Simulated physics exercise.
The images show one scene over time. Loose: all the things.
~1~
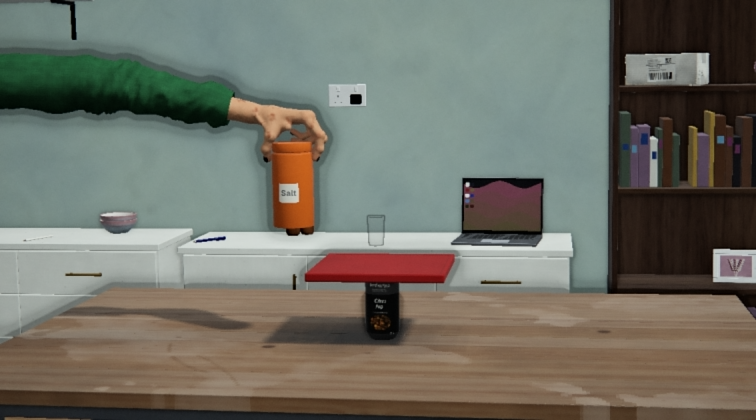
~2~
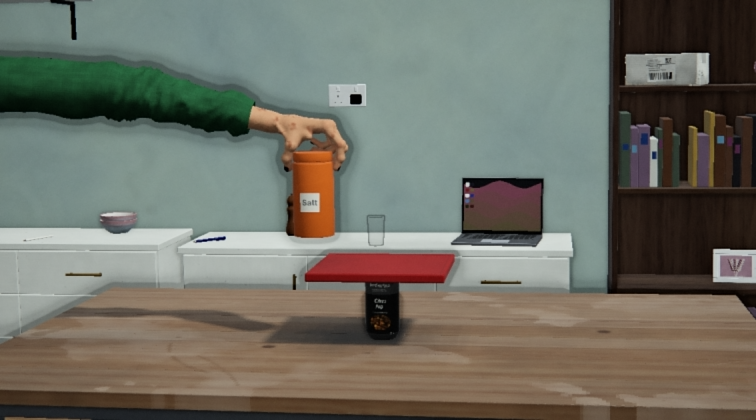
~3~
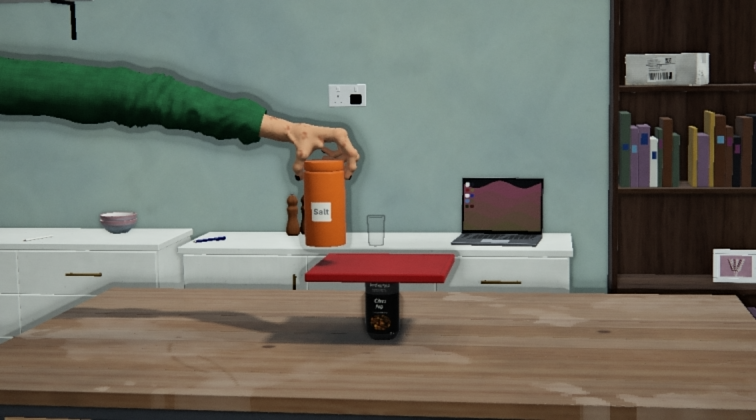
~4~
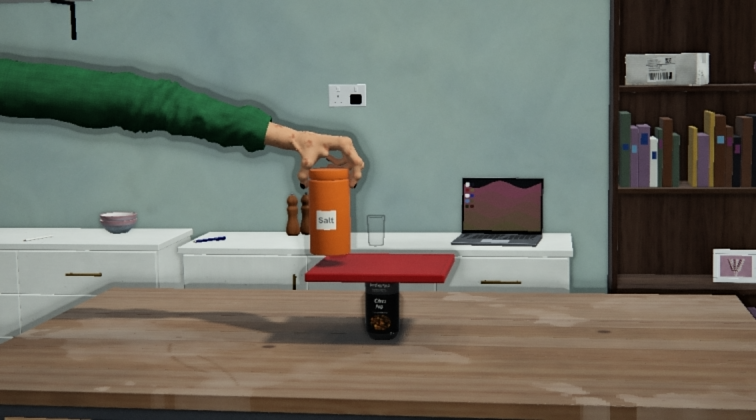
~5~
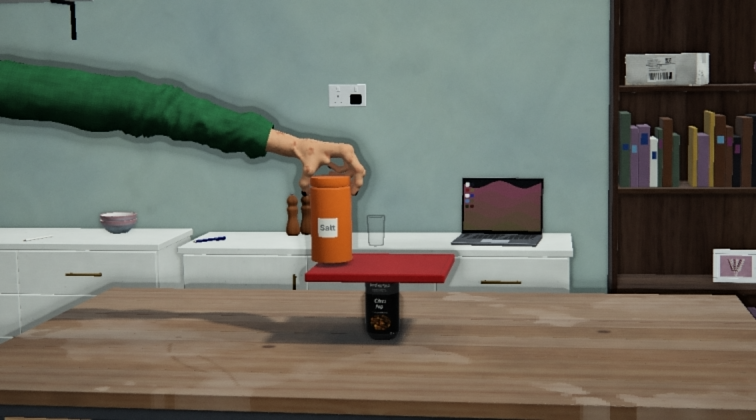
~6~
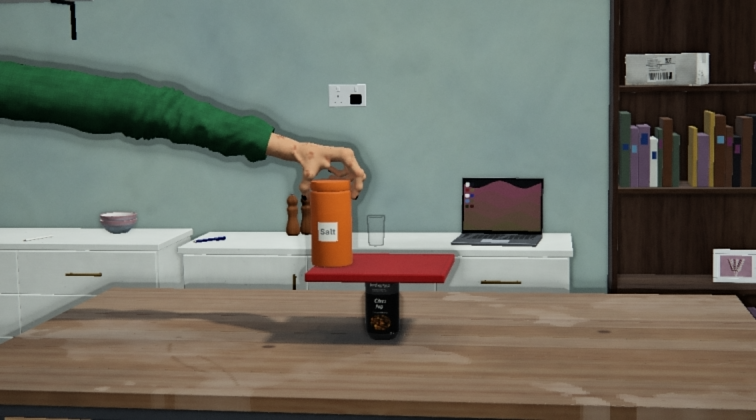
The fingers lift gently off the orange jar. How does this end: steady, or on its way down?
The stack breaks down.
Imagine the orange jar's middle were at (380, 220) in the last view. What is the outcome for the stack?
What happens next is that it remains standing.
Then, 0.40 s later than the last frame, orange jar now fallen; red lid tilted by 59°.
Then, 0.90 s later than the last frame, red lid now fallen.
When it is over, fallen, red lid and orange jar; black can as before. The stack gives way.
